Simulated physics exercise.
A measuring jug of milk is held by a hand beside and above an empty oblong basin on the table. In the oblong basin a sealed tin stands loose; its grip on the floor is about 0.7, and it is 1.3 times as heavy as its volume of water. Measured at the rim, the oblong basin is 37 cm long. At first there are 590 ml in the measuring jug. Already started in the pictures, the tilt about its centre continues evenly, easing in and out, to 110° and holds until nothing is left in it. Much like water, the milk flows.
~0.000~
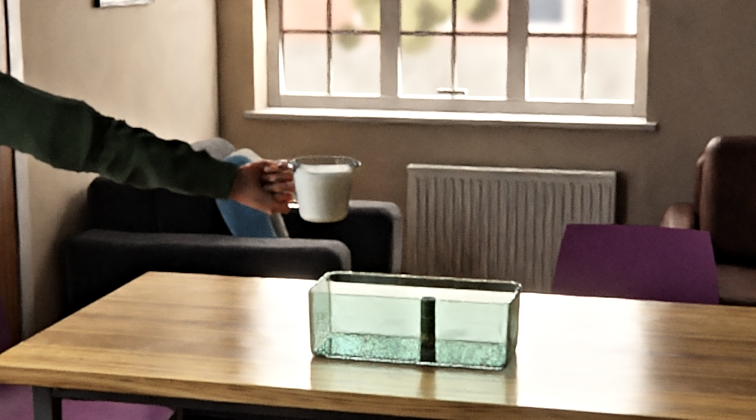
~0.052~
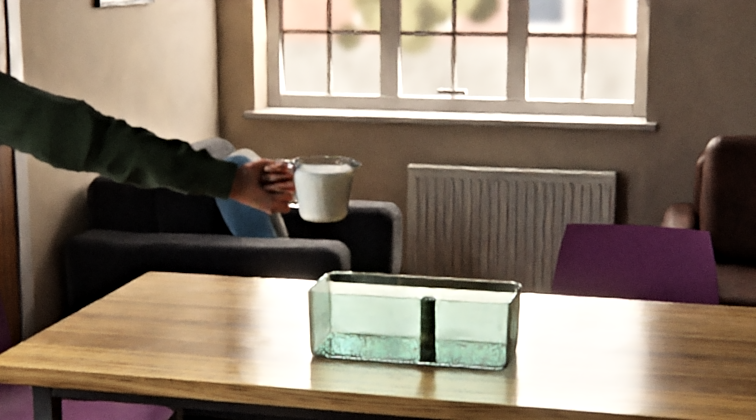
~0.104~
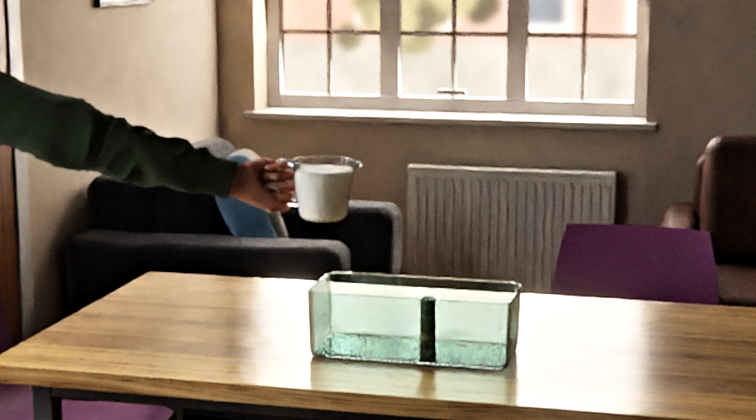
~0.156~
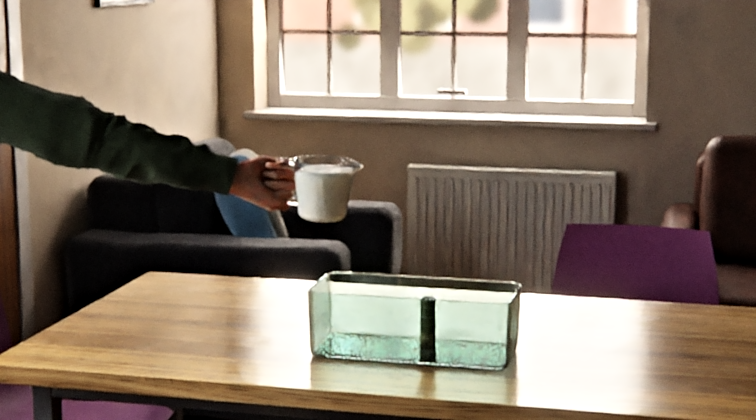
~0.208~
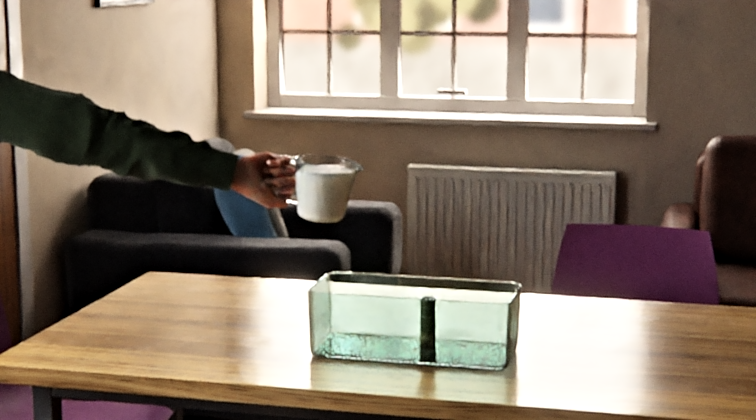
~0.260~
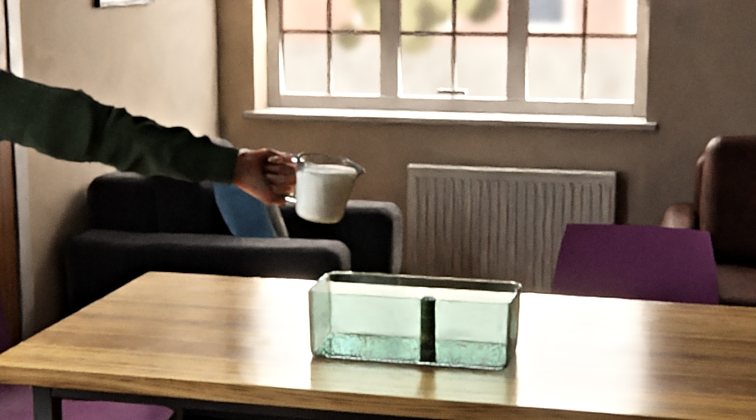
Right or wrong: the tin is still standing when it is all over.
Right, it is still standing.
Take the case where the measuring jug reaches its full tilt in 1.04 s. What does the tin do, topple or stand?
The tin would stay balanced.
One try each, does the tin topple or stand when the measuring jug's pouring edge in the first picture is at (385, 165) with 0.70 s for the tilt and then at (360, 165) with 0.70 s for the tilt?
Run one: It tumbles. Run two: It does not tip.
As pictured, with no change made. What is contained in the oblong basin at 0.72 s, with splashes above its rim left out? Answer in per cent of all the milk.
The basin holds roughly 8 in a hundred parts at that moment.
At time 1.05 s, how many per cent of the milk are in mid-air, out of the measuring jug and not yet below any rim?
Estimate: About 18 in a hundred.
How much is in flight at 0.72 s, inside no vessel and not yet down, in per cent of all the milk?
Roughly 22 percent.
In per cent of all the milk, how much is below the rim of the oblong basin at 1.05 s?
Roughly 70 per cent.
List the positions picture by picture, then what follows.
The first picture shows tilt 0°; pouring edge (360, 164); surface from (297, 168) to (353, 171); the oblong basin's rim runs from (318, 283) to (516, 294); the tin's top is at (428, 300).
The second picture shows tilt 0°; pouring edge (361, 164); surface from (297, 168) to (353, 171).
The third picture shows tilt 2°; pouring edge (361, 165); surface from (298, 168) to (353, 171).
The fourth picture shows tilt 4°; pouring edge (362, 166); surface from (299, 168) to (354, 172).
The fifth picture shows tilt 7°; pouring edge (363, 169); surface from (299, 169) to (356, 172).
The sixth picture shows tilt 11°; pouring edge (365, 171); surface from (301, 169) to (358, 172).
Then, 0.72 s in, the tilt is 65° and 69 per cent is still to pour; the tin stands where it began.
Then, 1.05 s in, the tilt is 101° and 12 per cent is still to pour; the tin stands where it began.
Then, 1.40 s in, the tilt is 110° and 0 per cent is still to pour; the tin stands where it began.
Then, 1.78 s in, the tilt is 110° and 0 per cent is still to pour; the tin stands where it began.
Finally, the tin stands where it began.
